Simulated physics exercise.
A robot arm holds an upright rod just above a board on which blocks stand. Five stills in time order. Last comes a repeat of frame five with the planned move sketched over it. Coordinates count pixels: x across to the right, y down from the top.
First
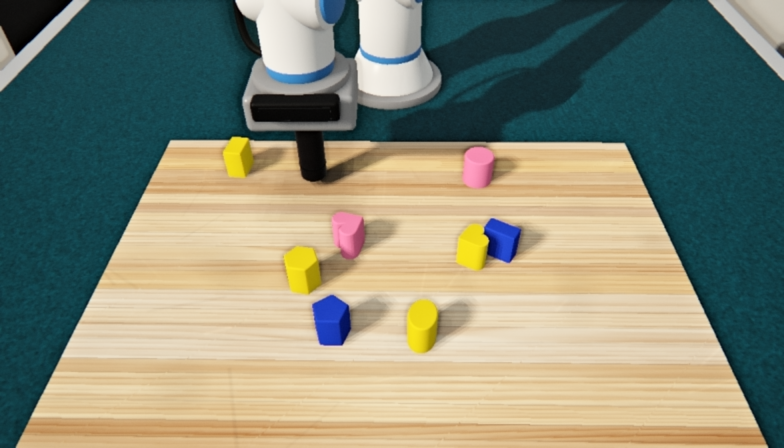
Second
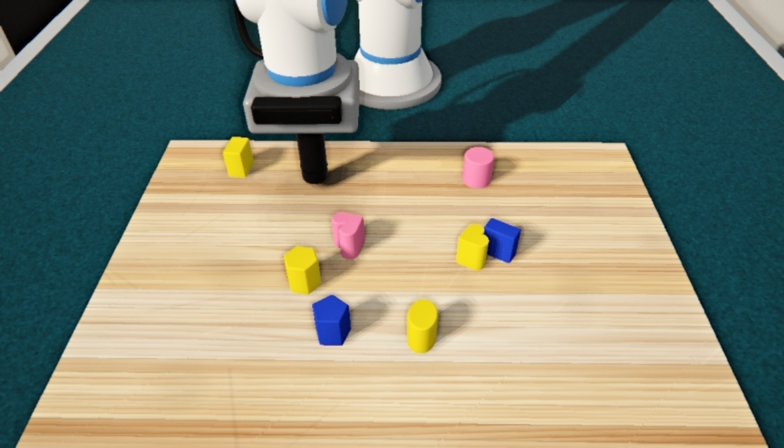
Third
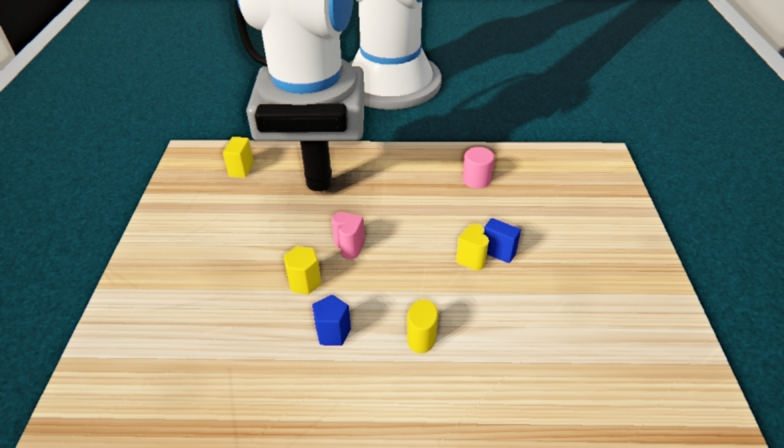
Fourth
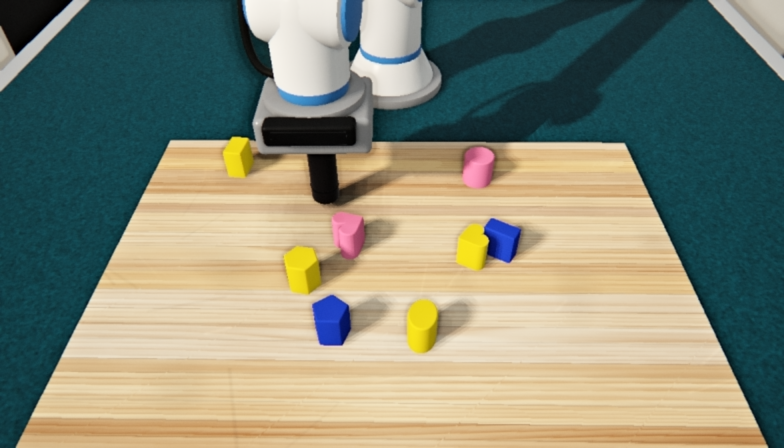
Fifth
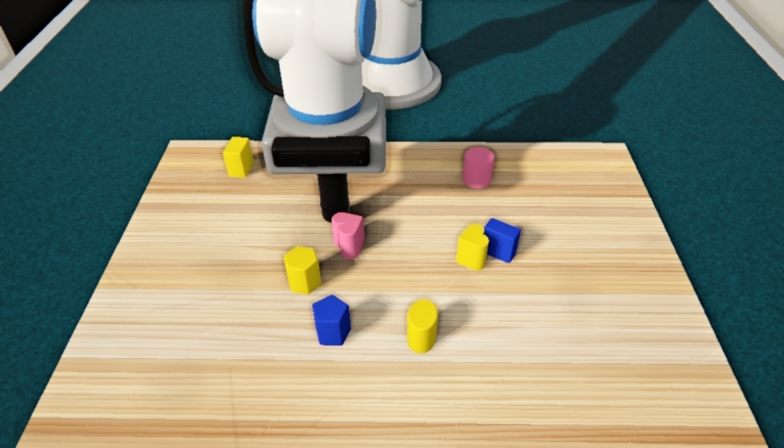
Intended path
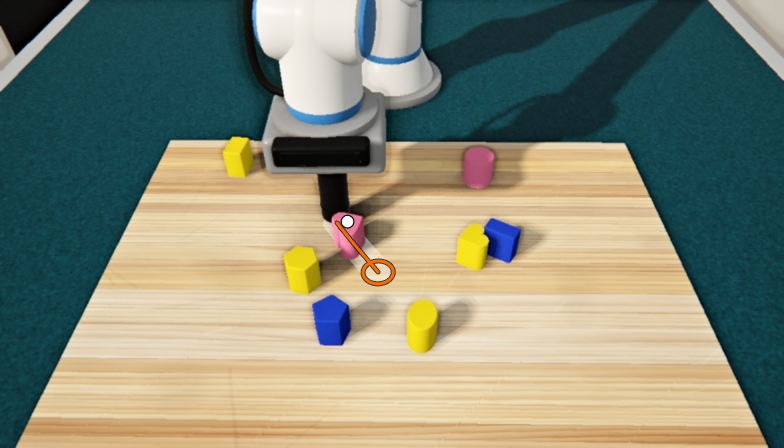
Robot arm easing its black rod forward and slightly right over a wooden board, nearing a pink block among motionless coloured blocks.
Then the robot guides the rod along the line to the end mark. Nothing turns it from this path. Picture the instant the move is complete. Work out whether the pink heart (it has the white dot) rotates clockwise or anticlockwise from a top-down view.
The twist is clockwise.
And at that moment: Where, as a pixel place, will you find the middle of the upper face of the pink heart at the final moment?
Top centre: (382, 273).
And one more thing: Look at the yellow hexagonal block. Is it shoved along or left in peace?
It is still where it was.
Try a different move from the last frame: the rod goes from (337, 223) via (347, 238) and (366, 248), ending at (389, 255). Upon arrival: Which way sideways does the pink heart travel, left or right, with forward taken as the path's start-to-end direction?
It's pushed right.
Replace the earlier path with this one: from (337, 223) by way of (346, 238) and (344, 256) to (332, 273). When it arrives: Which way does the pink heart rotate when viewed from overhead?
Viewed from the top, it goes anticlockwise.
The line goes from (337, 223) directly to (378, 272); the dot is on the pink heart.
What follows on the original path. Halfway along, rod at (356, 239); pink heart at (364, 245).
At the end, rod at (378, 264); yellow hexagonal block unmoved; pink heart at (382, 273), turned 20° clockwise.
